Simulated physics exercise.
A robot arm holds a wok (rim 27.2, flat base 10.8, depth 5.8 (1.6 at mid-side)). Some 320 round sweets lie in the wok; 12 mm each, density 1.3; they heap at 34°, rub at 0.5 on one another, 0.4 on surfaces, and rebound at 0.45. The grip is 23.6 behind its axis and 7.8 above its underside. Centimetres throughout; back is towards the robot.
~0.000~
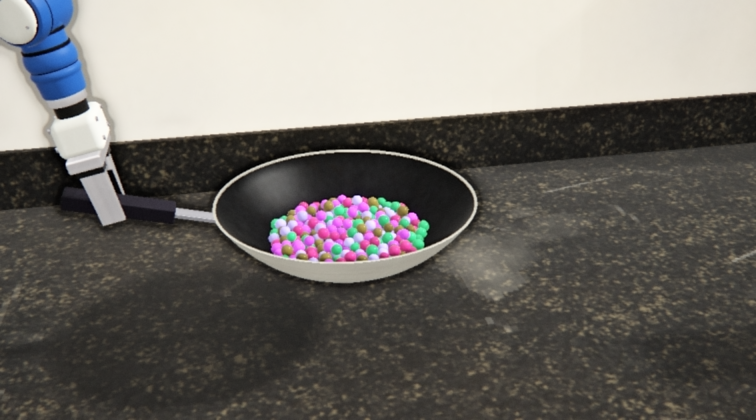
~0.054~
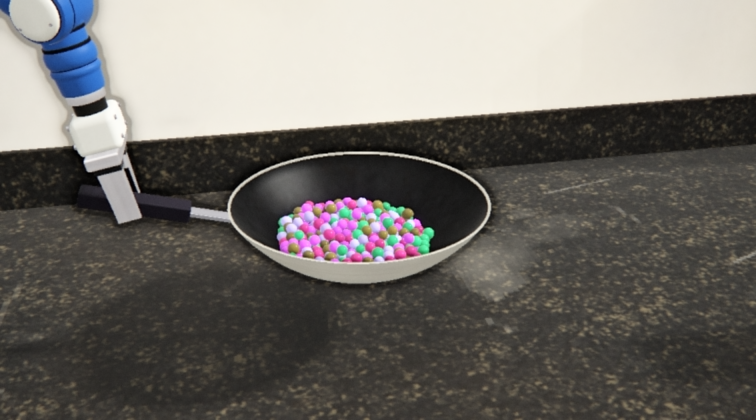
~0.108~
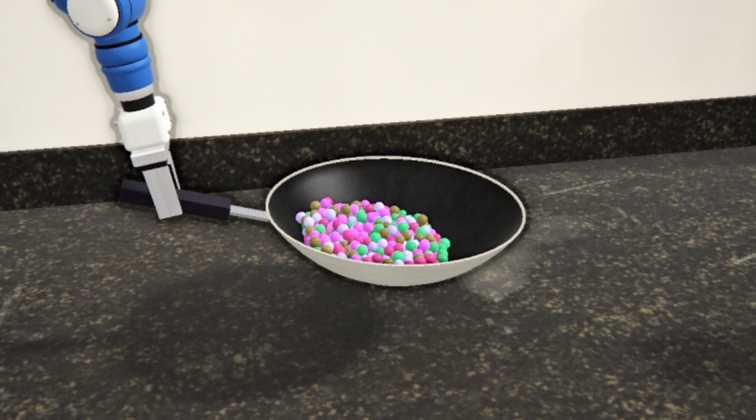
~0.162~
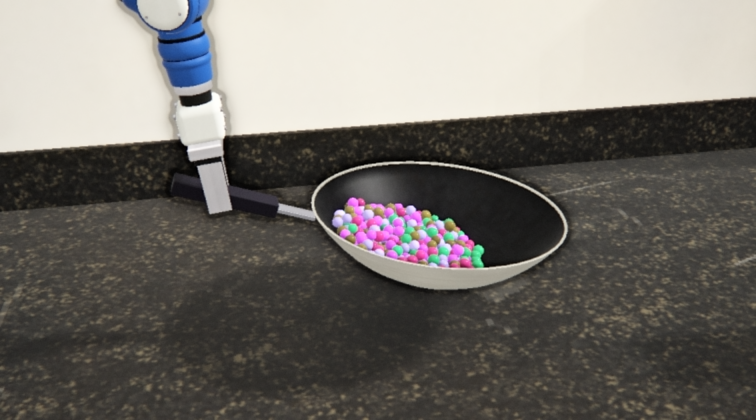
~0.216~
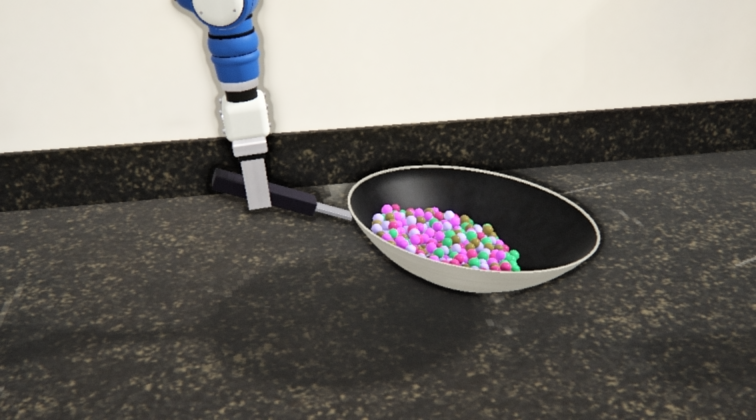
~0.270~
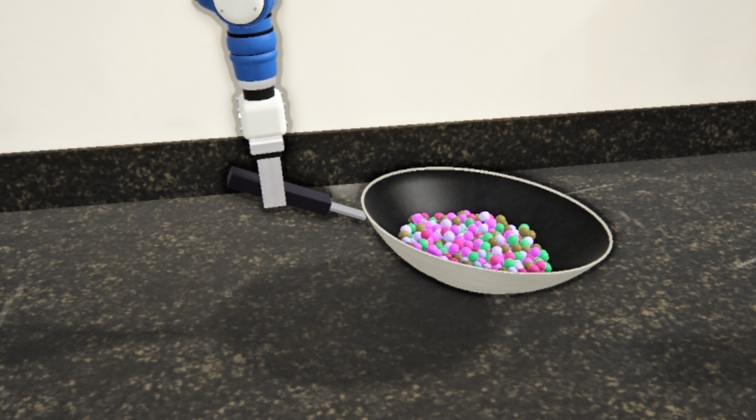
At first, a blue and white robot arm grips the handle of a wok sitting level on a dark speckled counter, with a heap of colourful round sweets inside. The arm moves the wok to the right, tilting it slightly forward, while the sweets lag toward the handle side and then shift back toward the middle.
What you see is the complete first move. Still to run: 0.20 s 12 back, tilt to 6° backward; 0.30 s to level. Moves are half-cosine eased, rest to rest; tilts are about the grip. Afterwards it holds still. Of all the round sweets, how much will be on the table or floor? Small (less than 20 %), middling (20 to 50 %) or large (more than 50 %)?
Share on the table or floor: Small (less than 20 %).
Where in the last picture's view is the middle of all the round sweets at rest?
At about (356, 233).
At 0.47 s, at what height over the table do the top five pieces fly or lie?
Some 22 cm.
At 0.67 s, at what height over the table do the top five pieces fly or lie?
Roughly 14 cm.
After 0.47 s, tilted 6° backward, highest piece 22 above the table; 317 in the wok, 3 in flight or on a rim.
After 0.67 s, tilted 2° backward, highest piece 14 above the table; 318 in the wok, 1 on the table or floor, 1 in flight or on a rim.
After 0.97 s, level, highest piece 13 above the table; 318 in the wok, 2 on the table or floor.
After 2.02 s, level, highest piece 13 above the table; 318 in the wok, 2 on the table or floor.
In the end, 318 in the wok, 2 on the table or floor. That is 1 % on the table or floor.
